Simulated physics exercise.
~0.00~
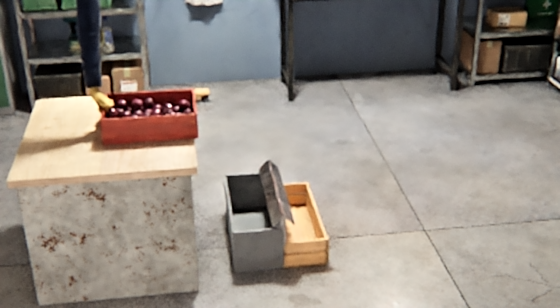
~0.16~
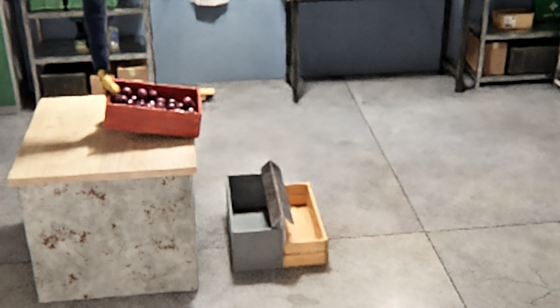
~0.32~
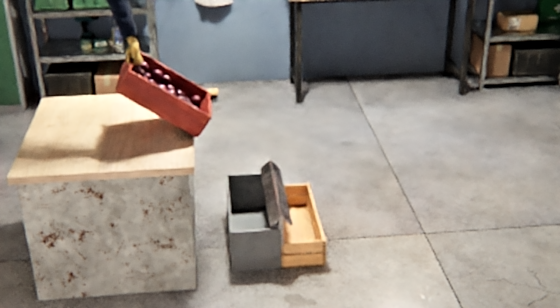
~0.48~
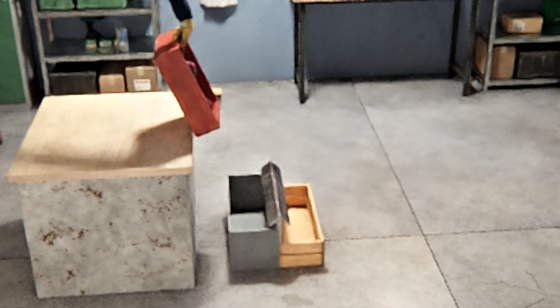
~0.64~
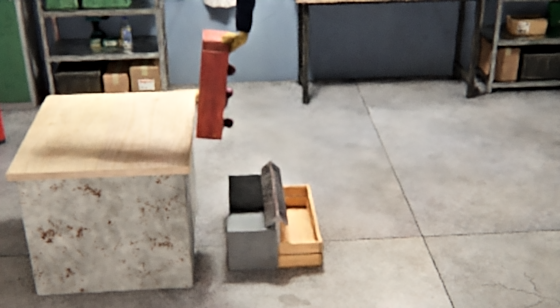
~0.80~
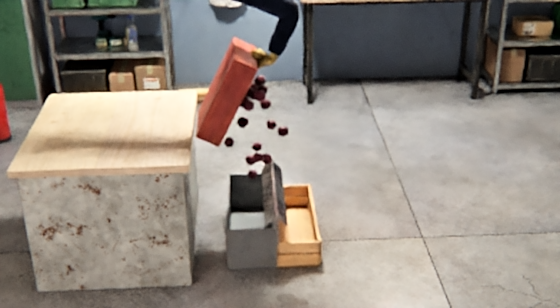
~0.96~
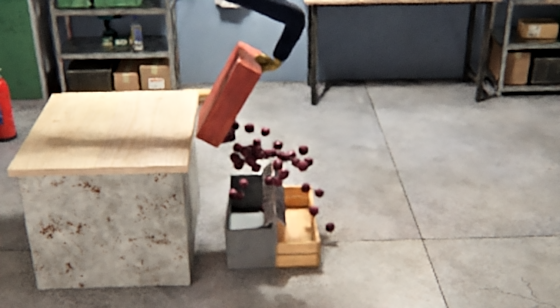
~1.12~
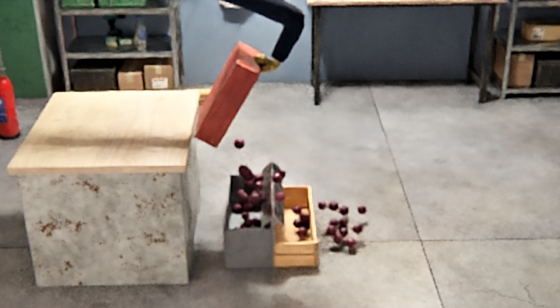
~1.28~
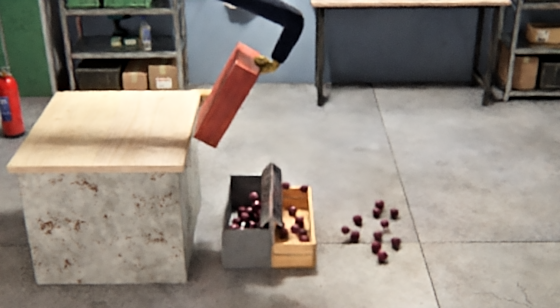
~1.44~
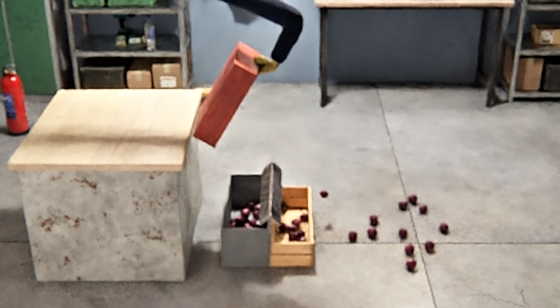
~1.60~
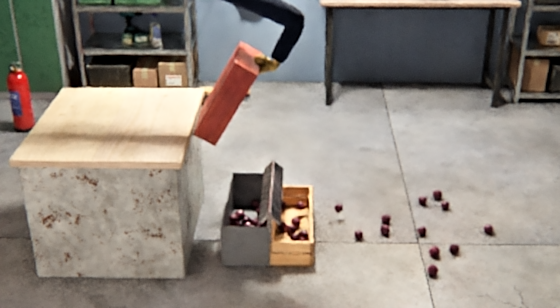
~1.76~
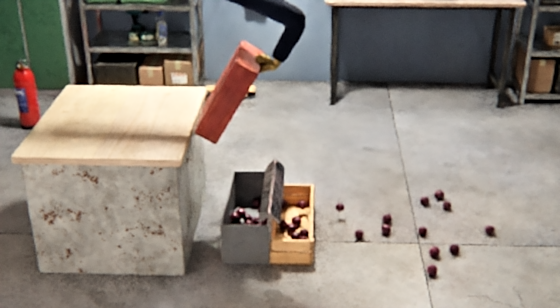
A red crate of dark, round red onions rests on a pale-topped bench at the left of a concrete-floored workshop, seen from slightly above as the view drifts gently sideways. Below the bench's right edge sit a grey trough and, beyond it, a wooden tub, with a dark ridge between them. A worker's gloved hand lifts and tips the crate rightward over the edge until it hangs steeply mouth-down. The onions spill out in a burst, striking the ridge and both containers, while some bounce past and roll right. Most settle in the trough, fewer in the tub, and a scattering lies still on the floor beyond.
